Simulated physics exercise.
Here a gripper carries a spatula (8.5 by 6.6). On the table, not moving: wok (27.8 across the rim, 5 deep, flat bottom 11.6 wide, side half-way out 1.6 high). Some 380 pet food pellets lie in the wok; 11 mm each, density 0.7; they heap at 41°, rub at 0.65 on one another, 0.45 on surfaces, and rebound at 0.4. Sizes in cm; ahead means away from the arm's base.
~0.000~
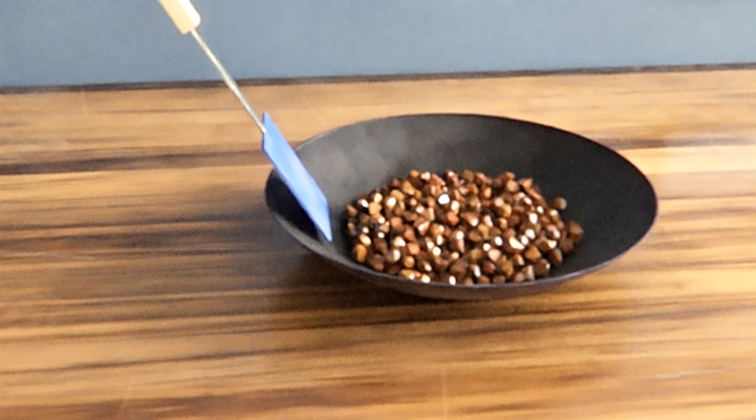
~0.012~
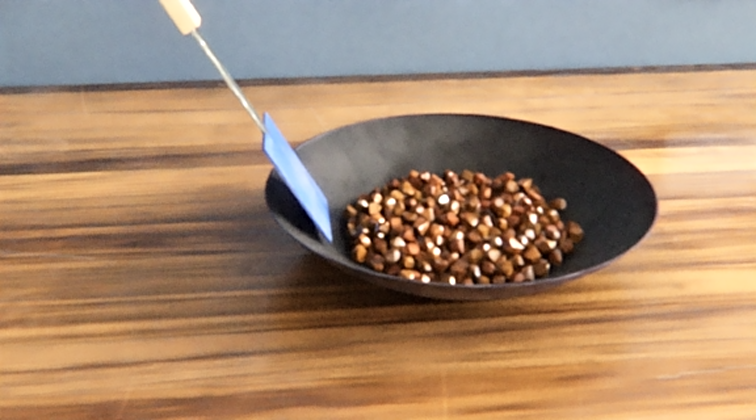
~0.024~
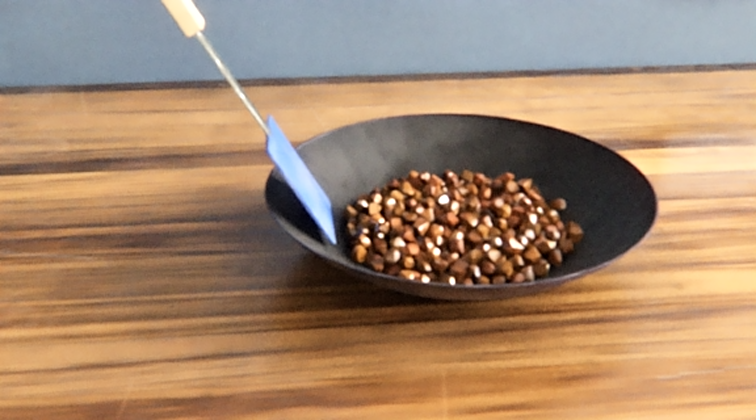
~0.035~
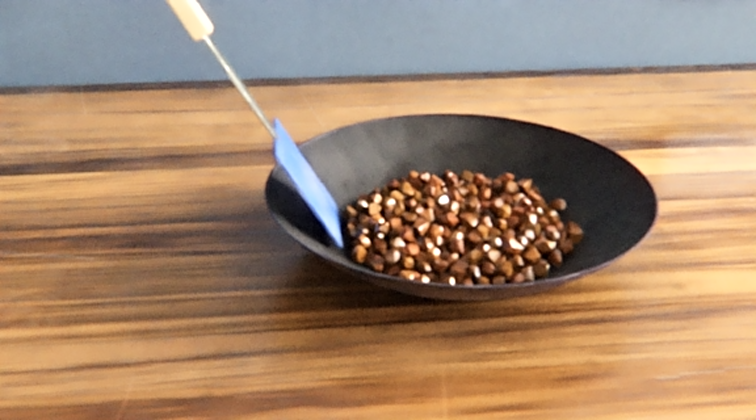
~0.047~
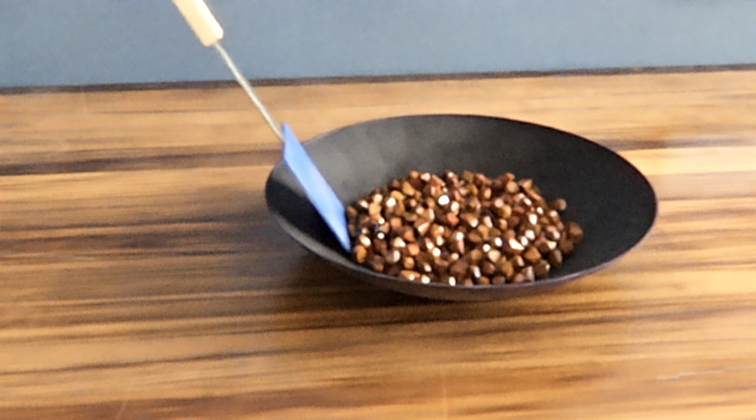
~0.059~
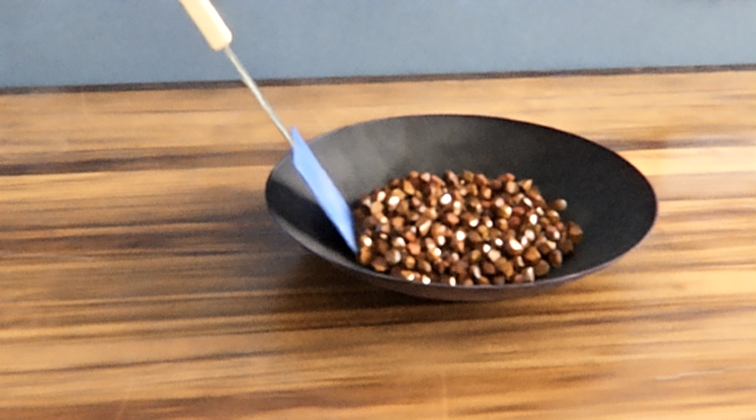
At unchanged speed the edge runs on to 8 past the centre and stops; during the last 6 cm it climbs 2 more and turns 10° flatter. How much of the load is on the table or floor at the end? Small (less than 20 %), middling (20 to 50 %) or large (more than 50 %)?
Share on the table or floor: Small (less than 20 %).
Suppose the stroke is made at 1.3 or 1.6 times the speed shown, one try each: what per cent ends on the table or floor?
Some 15 and 20 per cent.
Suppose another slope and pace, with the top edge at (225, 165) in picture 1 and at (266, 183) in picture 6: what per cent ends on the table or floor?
Some 15 per cent.
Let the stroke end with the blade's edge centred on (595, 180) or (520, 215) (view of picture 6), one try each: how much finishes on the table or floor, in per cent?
About 30 and 0 per cent.
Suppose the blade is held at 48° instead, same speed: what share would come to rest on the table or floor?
It would be near 10 per cent.
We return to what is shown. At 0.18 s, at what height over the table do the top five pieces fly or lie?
About 4 cm.
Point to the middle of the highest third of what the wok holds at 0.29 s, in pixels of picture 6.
At about (581, 193).
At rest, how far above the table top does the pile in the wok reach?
Some 6.0 cm.
After 0.18 s, sloping 60°, highest piece 4 above the table; 383 in the wok.
After 0.29 s, sloping 57°, highest piece 6 above the table; 381 in the wok, 2 on the blade or in flight.
After 0.55 s, sloping 50°, highest piece 6 above the table; 343 in the wok, 38 on the table or floor, 2 on the blade or in flight.
After 1.60 s, sloping 50°, highest piece 6 above the table; 342 in the wok, 41 on the table or floor.
At rest, 342 in the wok, 41 on the table or floor. That is 11 % on the table or floor.
